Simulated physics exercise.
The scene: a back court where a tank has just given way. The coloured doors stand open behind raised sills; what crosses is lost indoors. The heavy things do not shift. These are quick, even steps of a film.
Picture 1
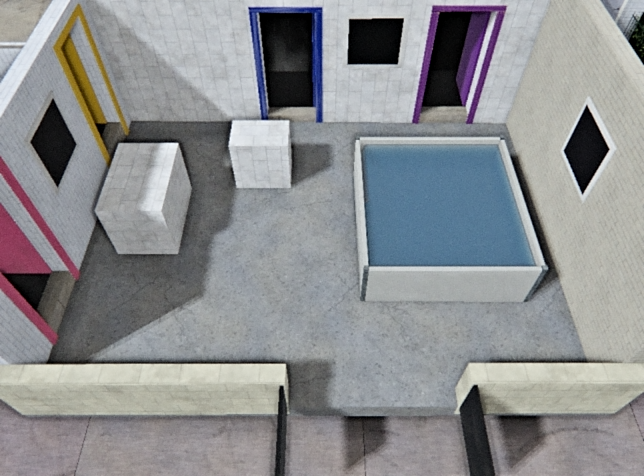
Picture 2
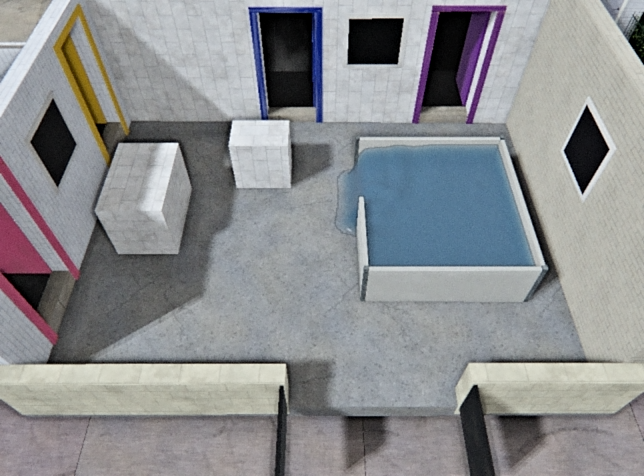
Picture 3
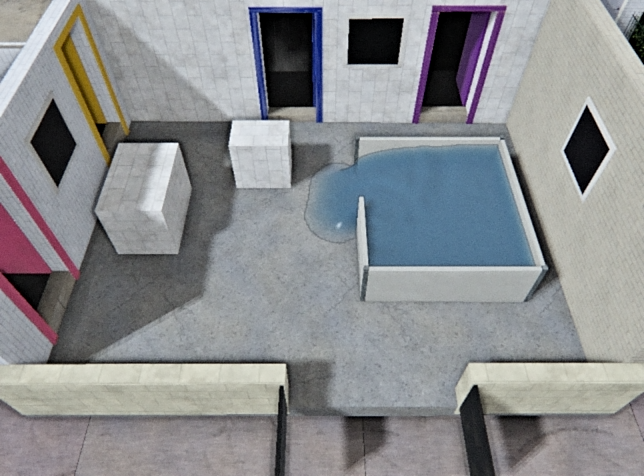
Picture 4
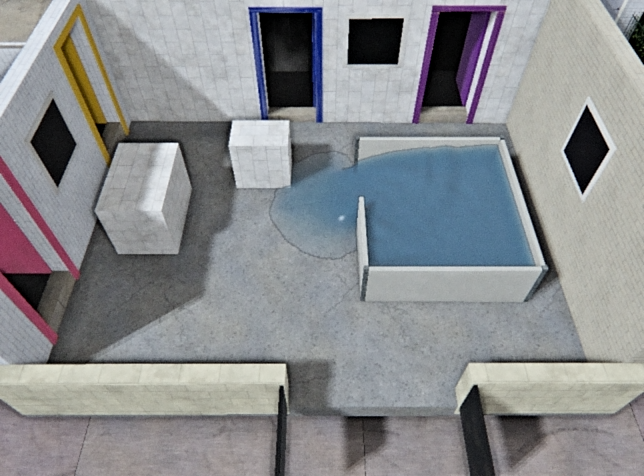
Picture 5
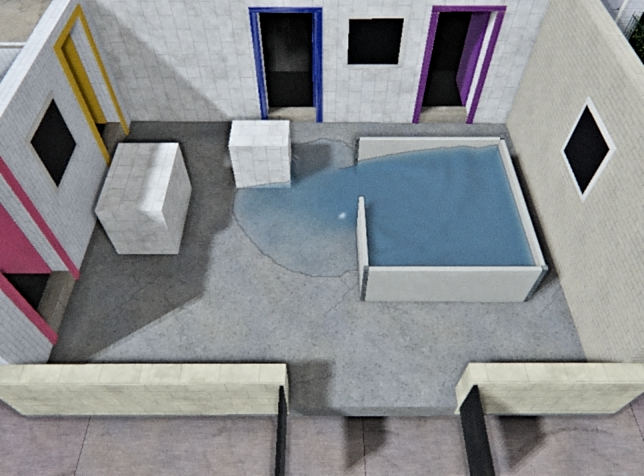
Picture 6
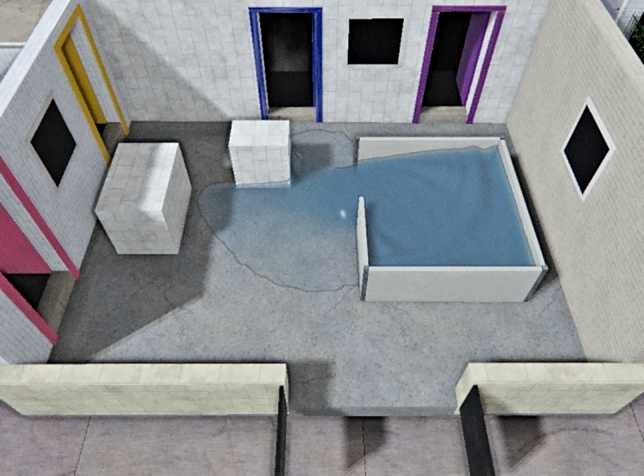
Water poured out through a gap in the left side of a square tank in a walled court, spreading leftward across the grey floor in a widening, rounded puddle, past the front of the smaller white block.
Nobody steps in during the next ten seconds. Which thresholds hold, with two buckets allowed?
One by one: The blue door takes more than that; the yellow door stays under that; the purple door stays under that; the pink door stays under that.
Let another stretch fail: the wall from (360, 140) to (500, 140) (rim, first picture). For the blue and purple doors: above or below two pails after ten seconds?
One by one: The blue door lets less in; the purple door lets more in.
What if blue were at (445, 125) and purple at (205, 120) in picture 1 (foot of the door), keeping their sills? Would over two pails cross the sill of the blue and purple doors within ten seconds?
In short: Blue door is under, purple door takes less.
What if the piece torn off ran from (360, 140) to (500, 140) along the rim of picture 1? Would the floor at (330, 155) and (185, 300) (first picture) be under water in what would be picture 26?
As listed: Under water, free of water.
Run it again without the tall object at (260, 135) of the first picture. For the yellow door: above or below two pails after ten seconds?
One by one: The yellow door floods.
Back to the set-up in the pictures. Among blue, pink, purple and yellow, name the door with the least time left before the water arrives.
It is the door marked blue.
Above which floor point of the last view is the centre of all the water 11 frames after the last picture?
Near (358, 219).
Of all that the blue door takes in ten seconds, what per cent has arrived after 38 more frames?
Close to 95 %.
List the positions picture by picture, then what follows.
In the first frame, still water in the water tank at (440, 200).
In the second frame, the front is at (345, 174), out from the gap at (359, 192).
In the third frame, water pours out at (359, 193) and has run to (328, 168).
In the fourth frame, the front is at (276, 216), out from the gap at (359, 194).
In the fifth frame, water pours out at (359, 194) and has run to (239, 213).
In the sixth frame, water pours out at (359, 193) and has run to (205, 193).
A moment on, water covers 30 % of the floor; the blue door under two buckets in, the yellow door not reached, the purple door not reached, the pink door not reached.
Next, water covers 45 % of the floor; the blue door far over two buckets in, the yellow door wet at the sill, nothing in, the purple door not reached, the pink door wet at the sill, nothing in.
Then, water covers 70 % of the floor; the blue door far over two buckets in, the yellow door wet at the sill, nothing in, the purple door wet at the sill, nothing in, the pink door wet at the sill, nothing in.
Later, water covers 95 % of the floor; the blue door far over two buckets in, the yellow door wet at the sill, nothing in, the purple door wet at the sill, nothing in, the pink door wet at the sill, nothing in.
In the end, water covers 100 % of the floor; the blue door far over two buckets in, the yellow door wet at the sill, nothing in, the purple door wet at the sill, nothing in, the pink door wet at the sill, nothing in.
